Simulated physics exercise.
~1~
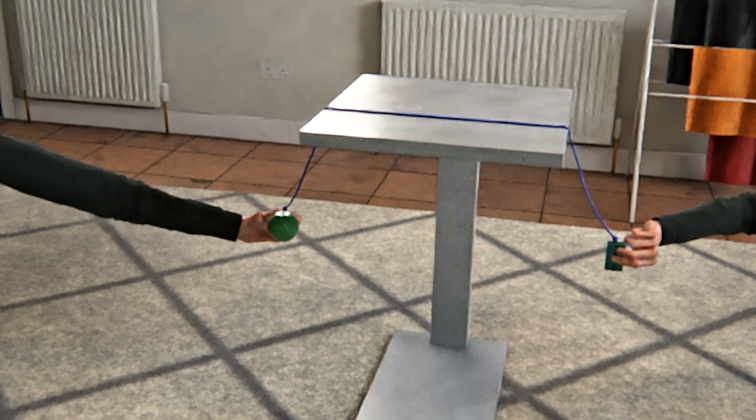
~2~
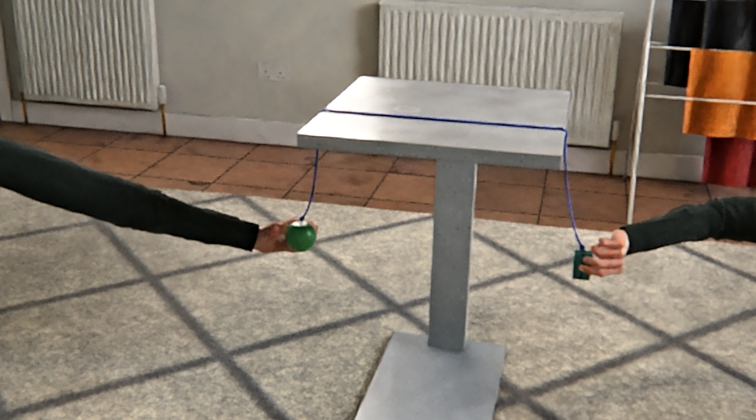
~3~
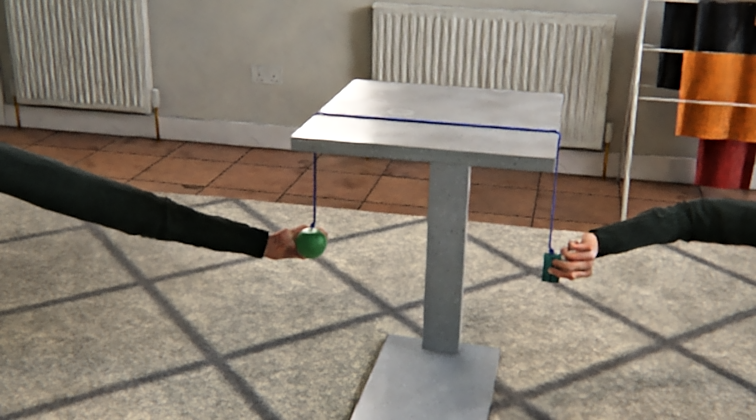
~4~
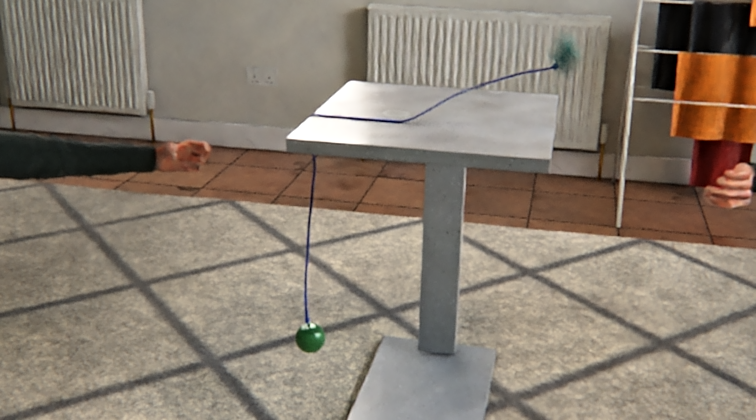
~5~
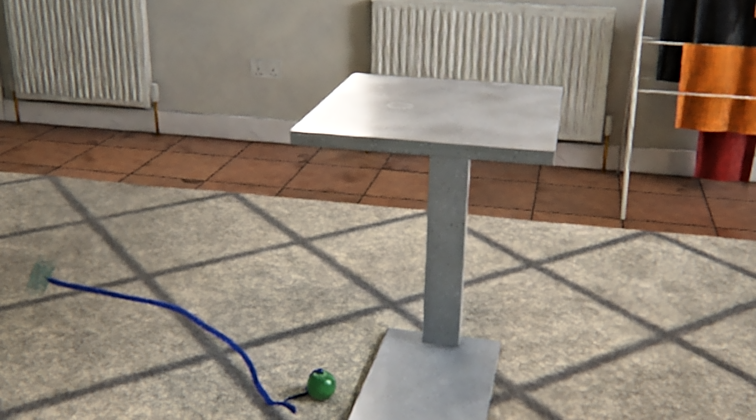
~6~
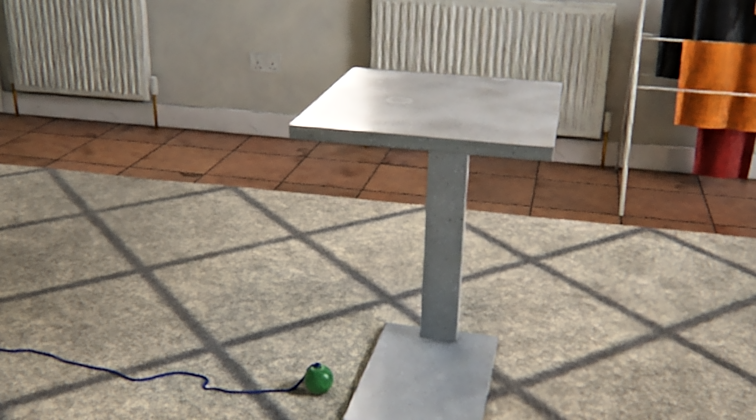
Two hands held a green apple and a small dark green box joined by a blue ribbon across a gray stand, then let go; the apple dropped on the left, dragging the box over the top, and the apple ended on the floor with the ribbon trailing left.
